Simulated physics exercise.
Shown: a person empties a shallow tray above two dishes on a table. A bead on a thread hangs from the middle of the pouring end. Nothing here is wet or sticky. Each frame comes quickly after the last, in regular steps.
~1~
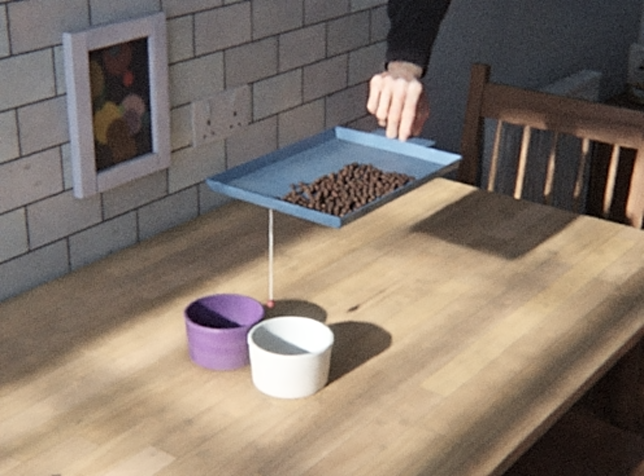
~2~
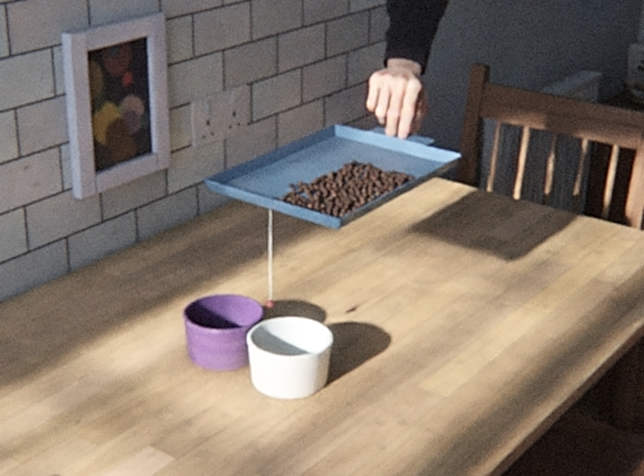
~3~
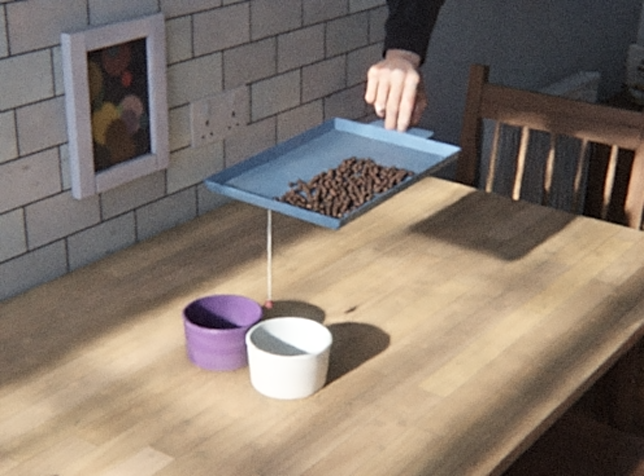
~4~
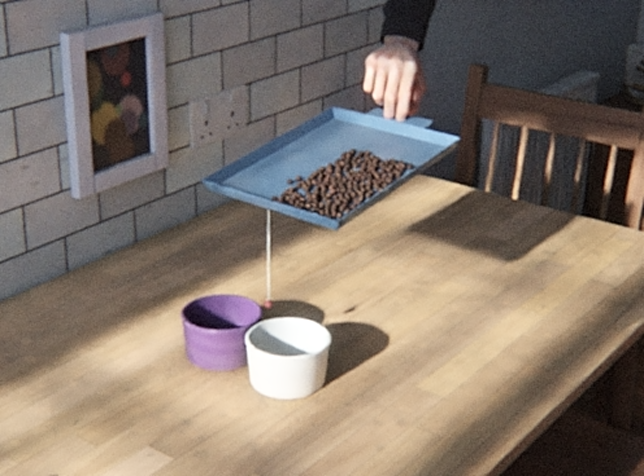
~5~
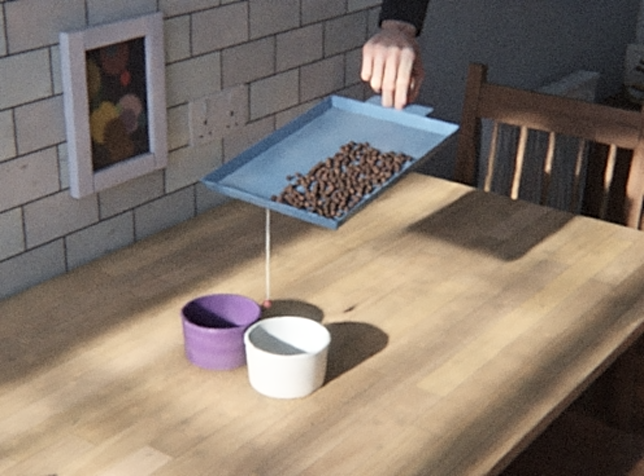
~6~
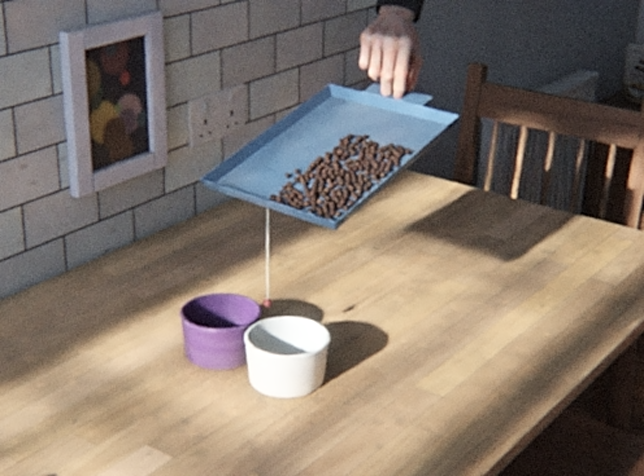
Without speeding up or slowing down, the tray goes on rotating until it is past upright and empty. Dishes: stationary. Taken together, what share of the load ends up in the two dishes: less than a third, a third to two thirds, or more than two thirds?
Together they hold more than two thirds.
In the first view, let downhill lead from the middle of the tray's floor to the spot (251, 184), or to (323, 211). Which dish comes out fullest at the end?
The leftmost dish, then the rightmost dish.
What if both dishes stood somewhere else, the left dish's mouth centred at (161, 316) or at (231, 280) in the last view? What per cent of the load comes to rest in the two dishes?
In order: 20 percent and 0 percent.
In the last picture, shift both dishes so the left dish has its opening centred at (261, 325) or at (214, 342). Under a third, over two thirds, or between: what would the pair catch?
Taking the two places in turn, the answer is more than two thirds and then under a third.
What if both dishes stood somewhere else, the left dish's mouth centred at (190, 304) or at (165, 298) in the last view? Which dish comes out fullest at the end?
Trial 1: The one on the right side. Trial 2: The one on the right side.
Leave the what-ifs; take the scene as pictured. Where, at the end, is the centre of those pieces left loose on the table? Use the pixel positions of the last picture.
Approximately (310, 423).
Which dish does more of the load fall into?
I'd go with the right of the two.
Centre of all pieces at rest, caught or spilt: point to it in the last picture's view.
About (284, 373).
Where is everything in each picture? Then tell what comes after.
The first frame shows corners of the pouring end near (212, 179) and (339, 216), level; middle of the load near (347, 190), allspice berries; left dish near (199, 343); right dish near (265, 370); bead on its thread near (271, 303).
The second frame shows corners of the pouring end near (211, 179) and (339, 217), level; middle of the load near (346, 189).
The third frame shows corners of the pouring end near (210, 179) and (338, 218), tipped barely, level across its low end; middle of the load near (345, 187).
The fourth frame shows corners of the pouring end near (208, 179) and (336, 218), tipped a little, level across its low end; middle of the load near (344, 183).
The fifth frame shows corners of the pouring end near (207, 178) and (335, 218), tipped a little, level across its low end; middle of the load near (343, 179).
The sixth frame shows corners of the pouring end near (206, 178) and (335, 219), tipped a little, level across its low end; middle of the load near (342, 175); left dish near (195, 342); right dish near (262, 369).
Shortly afterwards, tray tipped steeply; all but a few on the tray; only a few in the air.
Next, tray tipped right over; a little on the tray; near a third in the right dish; a little in the left dish; a little outside both; near a quarter in the air.
Some moments later, tray tipped past a quarter turn; near two thirds in the right dish; a little in the left dish; near a quarter outside both.
In the end, tray tipped past a quarter turn; near two thirds in the right dish; a little in the left dish; near a quarter outside both.
